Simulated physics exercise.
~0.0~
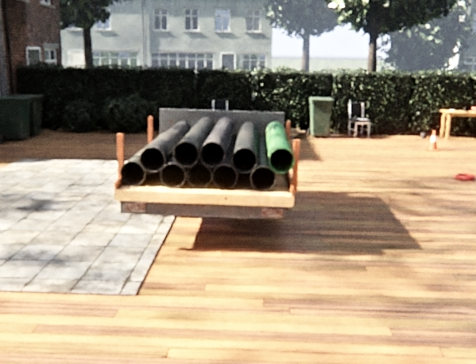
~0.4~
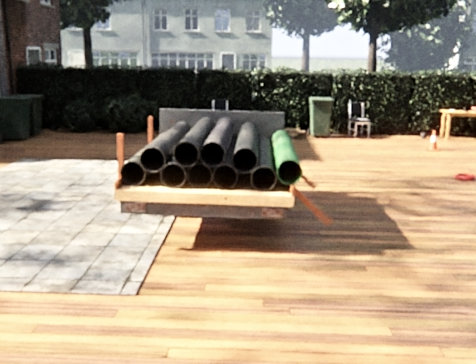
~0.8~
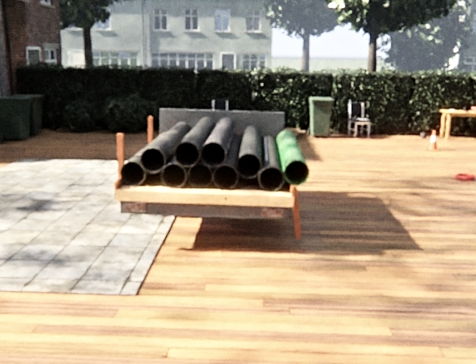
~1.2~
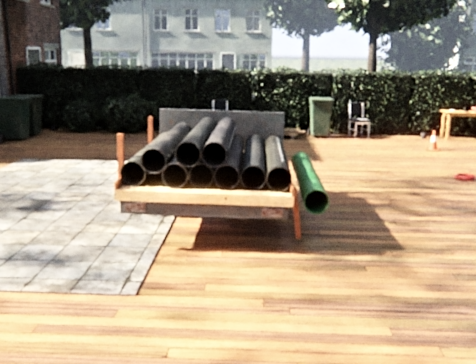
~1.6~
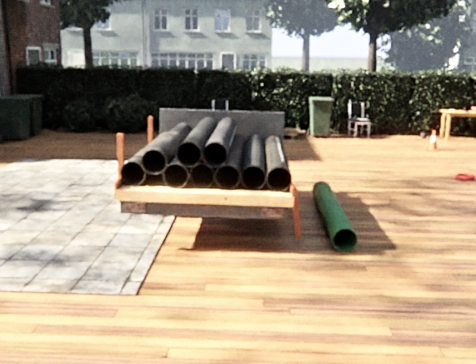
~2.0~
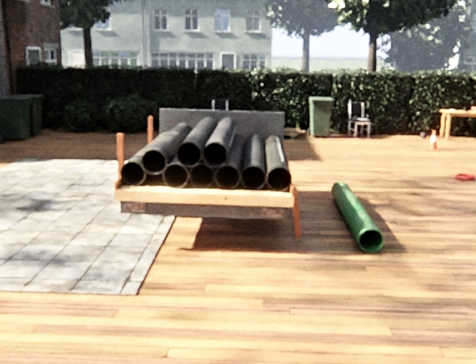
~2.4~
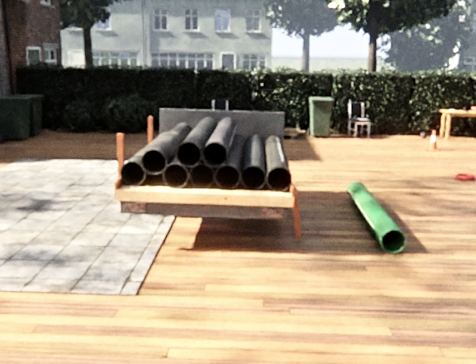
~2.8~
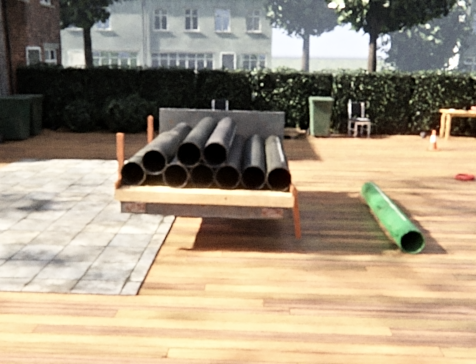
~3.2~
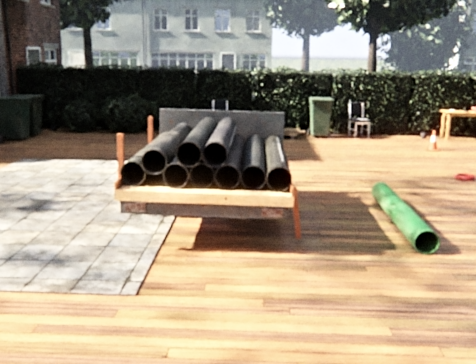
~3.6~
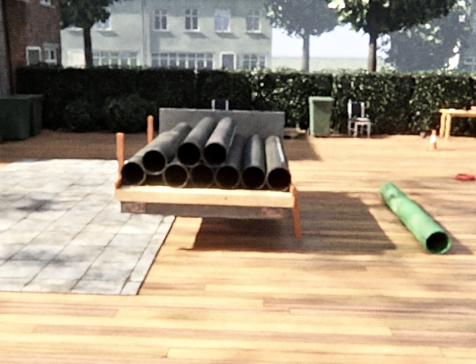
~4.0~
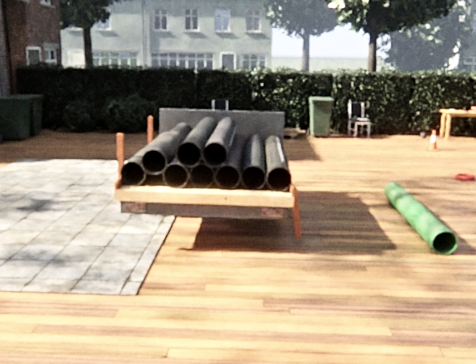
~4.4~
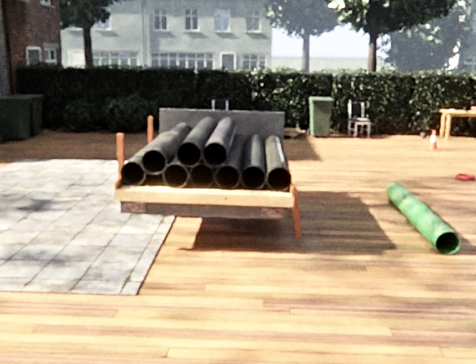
In the video, a low trailer stacked with dark pipes and one green pipe stands on a wooden deck as its right post swings down. The green pipe rolls off the right side, drops to the ground, rolls further right and comes to rest, while the dark pipes stay aboard.
